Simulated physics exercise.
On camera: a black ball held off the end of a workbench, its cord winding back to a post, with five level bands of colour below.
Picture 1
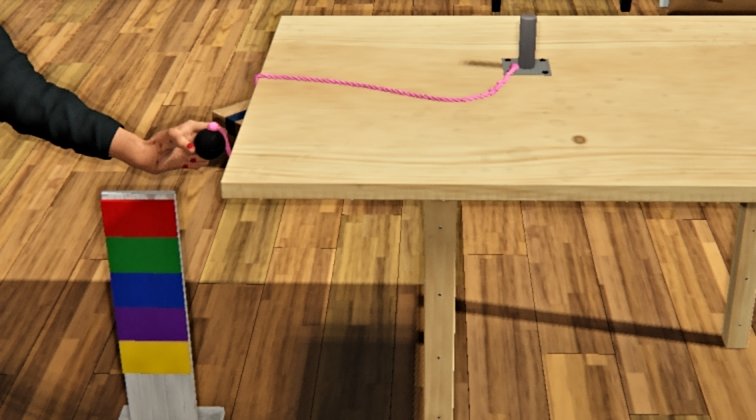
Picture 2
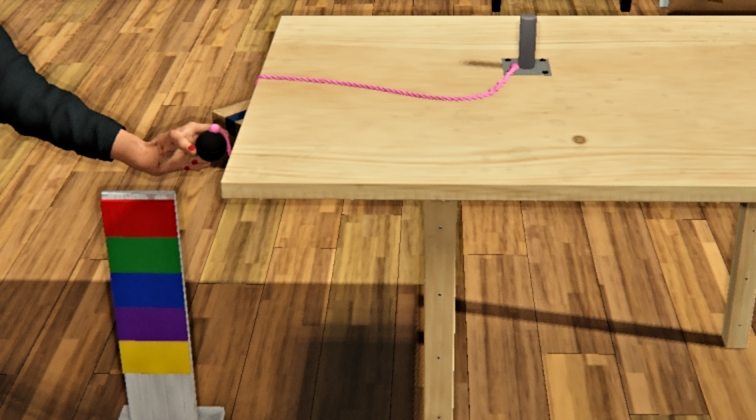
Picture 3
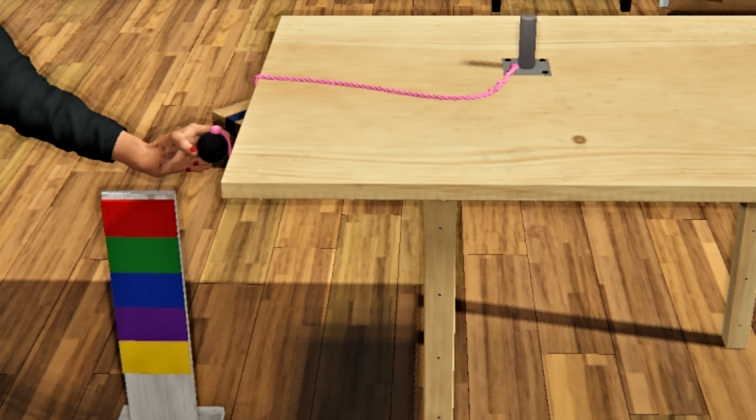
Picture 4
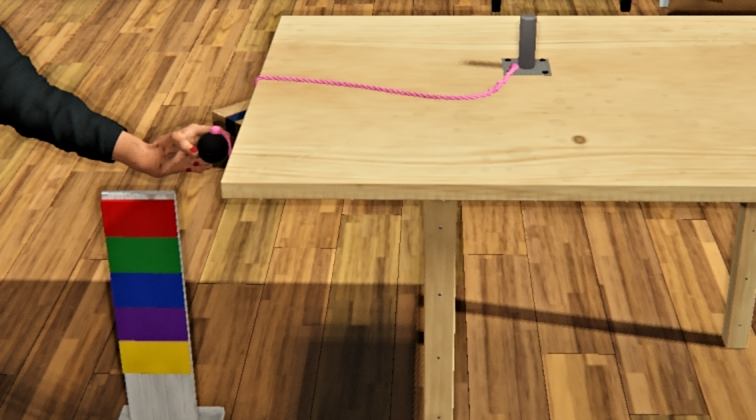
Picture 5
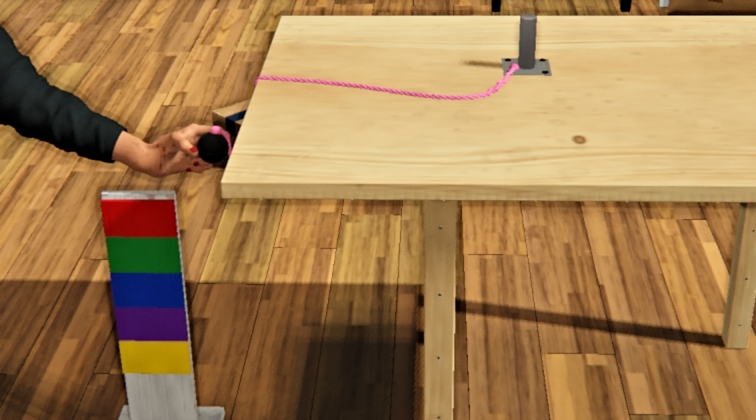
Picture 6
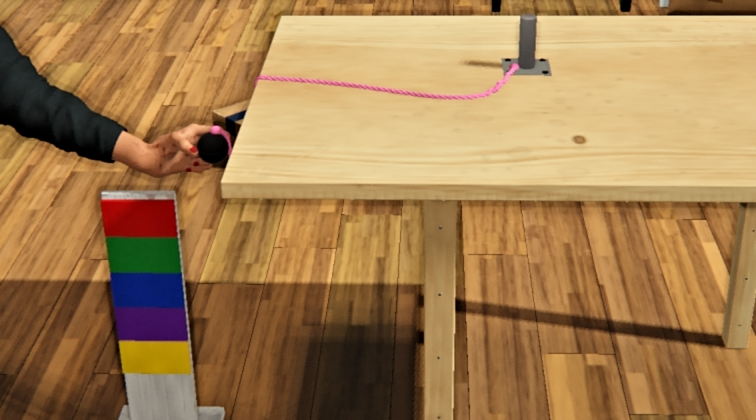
A hand in a dark sleeve reaches in from the left and holds a black ball at the near left end of a pale wooden workbench, seen from slightly above in a wood-floored room. A pink cord winds across the benchtop to a grey metal post, while an upright board below shows red, green, blue, purple and yellow bands. The hand and ball shift very slightly right, then stay nearly still.
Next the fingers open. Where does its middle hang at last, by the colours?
The cord holds its middle at purple.
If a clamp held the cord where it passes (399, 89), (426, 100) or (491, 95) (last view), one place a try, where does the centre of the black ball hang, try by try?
In that order: (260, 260), (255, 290) and (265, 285).
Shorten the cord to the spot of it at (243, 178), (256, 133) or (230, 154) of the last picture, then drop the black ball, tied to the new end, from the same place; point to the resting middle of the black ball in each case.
Near (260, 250), (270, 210) and (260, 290).
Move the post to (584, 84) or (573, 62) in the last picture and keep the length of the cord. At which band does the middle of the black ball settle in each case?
Try by try: Blue; blue.
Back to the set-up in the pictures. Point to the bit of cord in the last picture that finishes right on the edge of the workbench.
The one at (320, 82).
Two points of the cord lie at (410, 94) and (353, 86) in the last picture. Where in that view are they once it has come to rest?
Near (351, 76) and (290, 80).
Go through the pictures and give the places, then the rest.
The first picture shows black ball (210, 144); red (139, 220); green (143, 256); blue (147, 292); purple (151, 326); yellow (155, 359).
The second picture shows black ball (211, 146); cord through (504, 82) (442, 99) (359, 86) (269, 78) (256, 154).
The third picture shows black ball (212, 147).
The fourth picture shows black ball (213, 147); cord through (504, 82) (439, 98) (355, 86) (264, 79) (252, 158).
The fifth picture shows black ball (213, 147).
The sixth picture shows black ball (213, 147); cord through (504, 82) (437, 97) (352, 86) (262, 80) (253, 161).
A little later, ball near (264, 298); level with purple.
Next, ball near (276, 310); level with purple.
When it is over, ball near (274, 314); level with purple. At purple.
